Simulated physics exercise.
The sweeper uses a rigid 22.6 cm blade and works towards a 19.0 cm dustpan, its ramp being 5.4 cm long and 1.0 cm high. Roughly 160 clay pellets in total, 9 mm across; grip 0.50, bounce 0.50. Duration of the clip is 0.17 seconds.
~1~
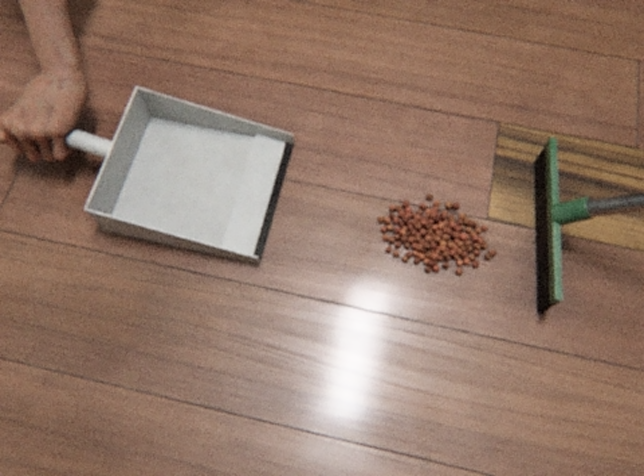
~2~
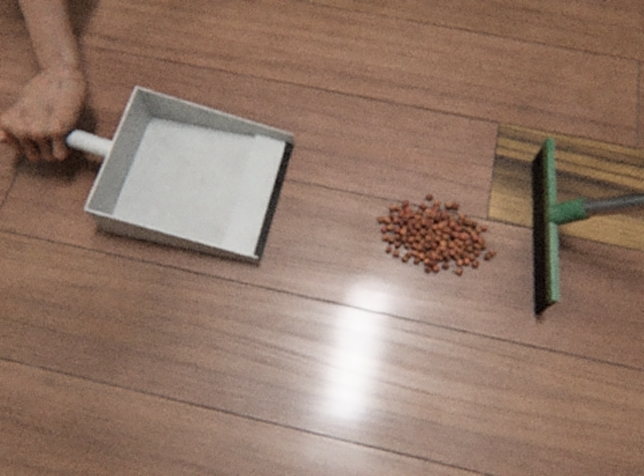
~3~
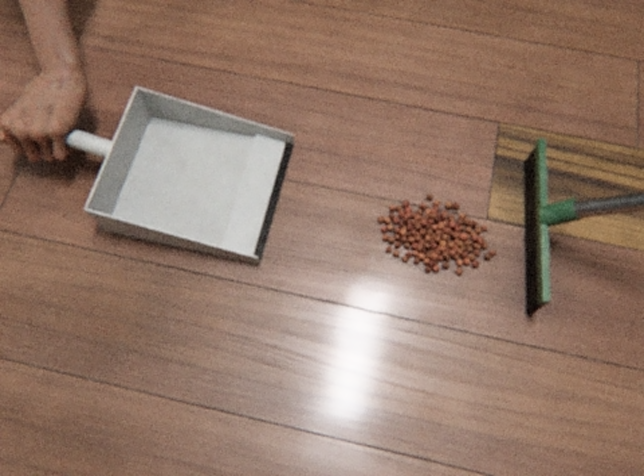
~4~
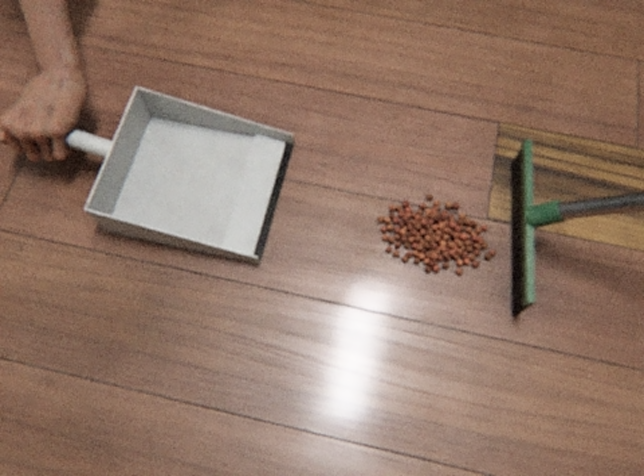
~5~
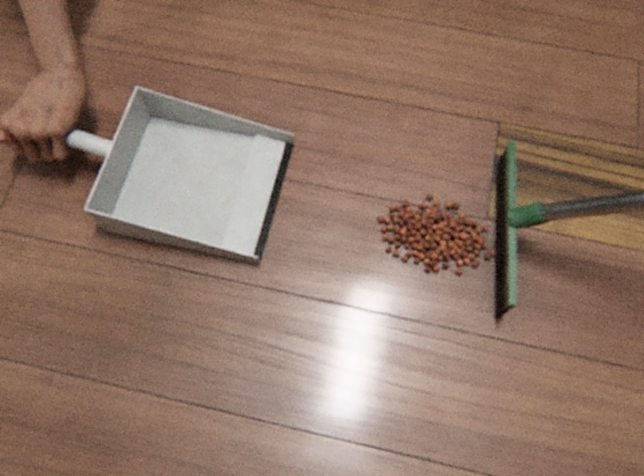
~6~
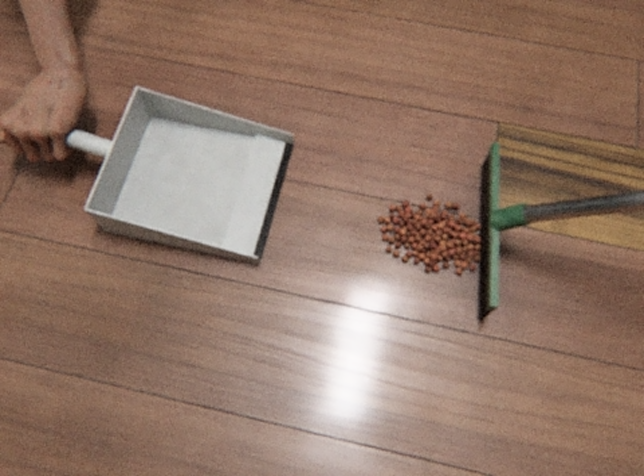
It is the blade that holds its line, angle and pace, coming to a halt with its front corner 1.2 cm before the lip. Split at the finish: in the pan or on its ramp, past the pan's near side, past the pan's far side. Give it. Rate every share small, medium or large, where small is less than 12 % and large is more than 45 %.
Ratings - pan: Medium; near side: Medium; far side: Small.
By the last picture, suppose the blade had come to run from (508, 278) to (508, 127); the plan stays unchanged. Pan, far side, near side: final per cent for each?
That ends as pan 20, far 10, and near 0.
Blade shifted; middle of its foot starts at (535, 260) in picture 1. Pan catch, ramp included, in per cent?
I'd put it at around 35 per cent.
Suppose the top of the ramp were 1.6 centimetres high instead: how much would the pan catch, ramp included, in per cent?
That change would give about 35 per cent.
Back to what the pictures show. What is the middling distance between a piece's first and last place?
Roughly 26 centimetres.
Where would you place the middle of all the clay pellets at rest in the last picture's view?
Look around (255, 237) in the last picture.
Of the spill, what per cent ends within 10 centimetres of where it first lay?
About 0 %.
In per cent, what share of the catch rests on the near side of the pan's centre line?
About 70 per cent.
Then, 0.21 s after the last picture, middle of the blade 16 cm from the lip; 0 % over the lip, far side 0 %, near side 5 %.
Then, 0.36 s after the last picture, middle of the blade 6 cm from the lip; 0 % over the lip, far side 0 %, near side 20 %.
Then, 0.63 s after the last picture, middle of the blade 2 cm from the lip; 40 % over the lip, far side 0 %, near side 30 %.
In the end, pan 40 %, near side 30 %, far side 0 %, in front of the lip or behind the blade 30 %.
